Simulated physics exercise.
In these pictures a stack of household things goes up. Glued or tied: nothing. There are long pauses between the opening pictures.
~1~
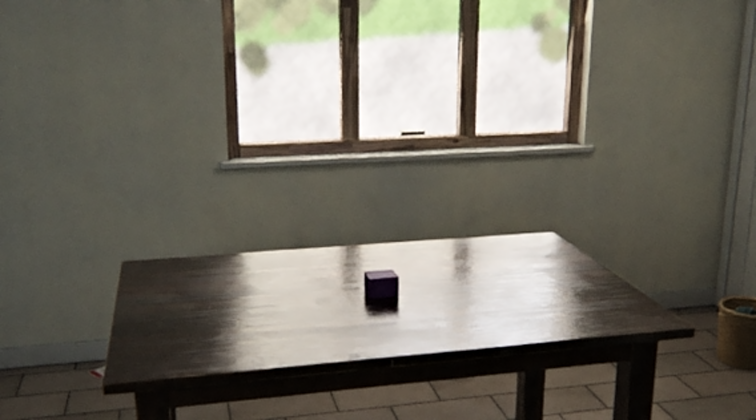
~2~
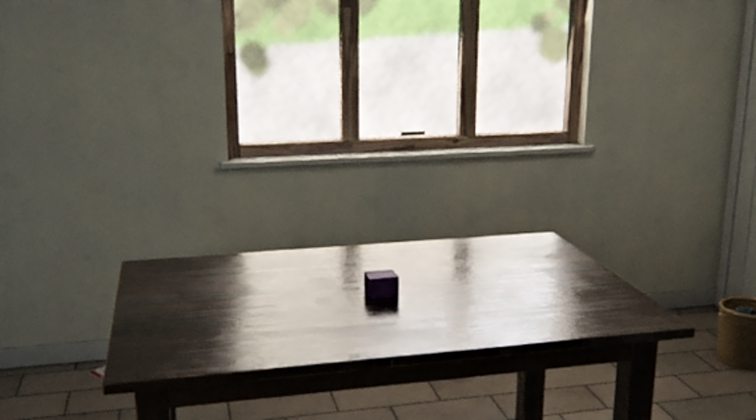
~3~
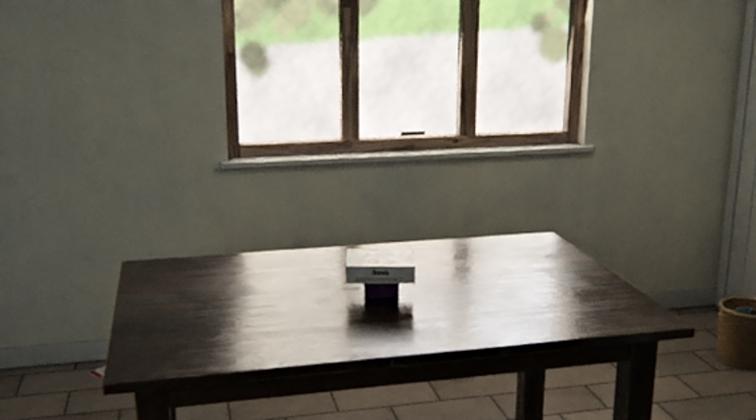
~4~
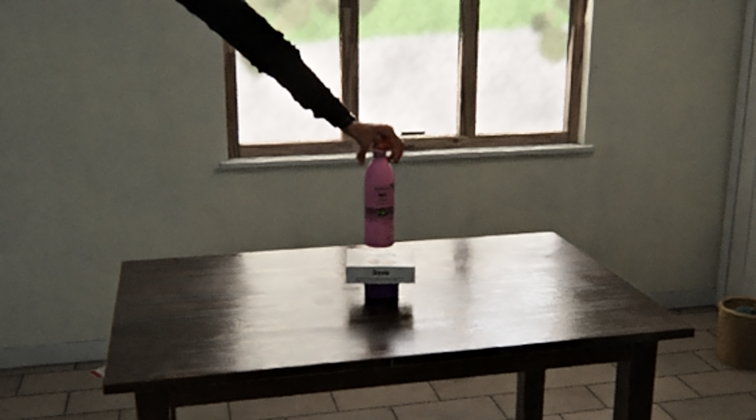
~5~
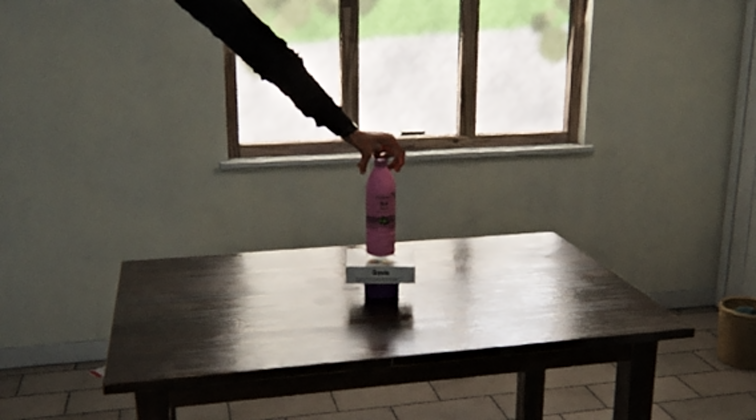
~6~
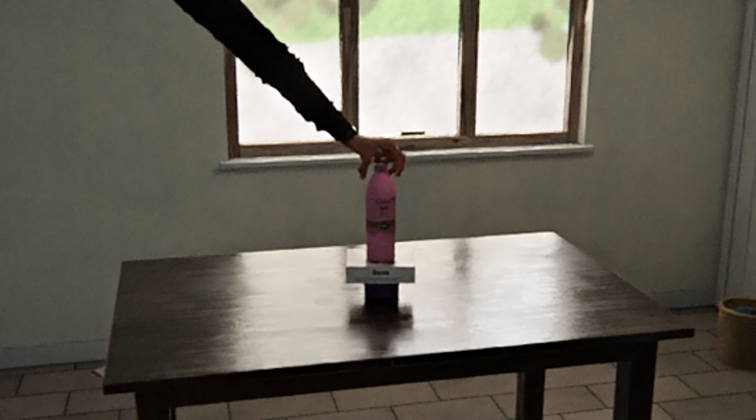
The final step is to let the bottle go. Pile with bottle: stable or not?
Stable.
Then, 0.20 s after the last picture, nothing has stirred.
Then, 0.50 s after the last picture, pink bottle resting near (381, 212).
At rest, all 3 in place. Seen from the same camera at the end, pink bottle near (381, 212). The pile holds.
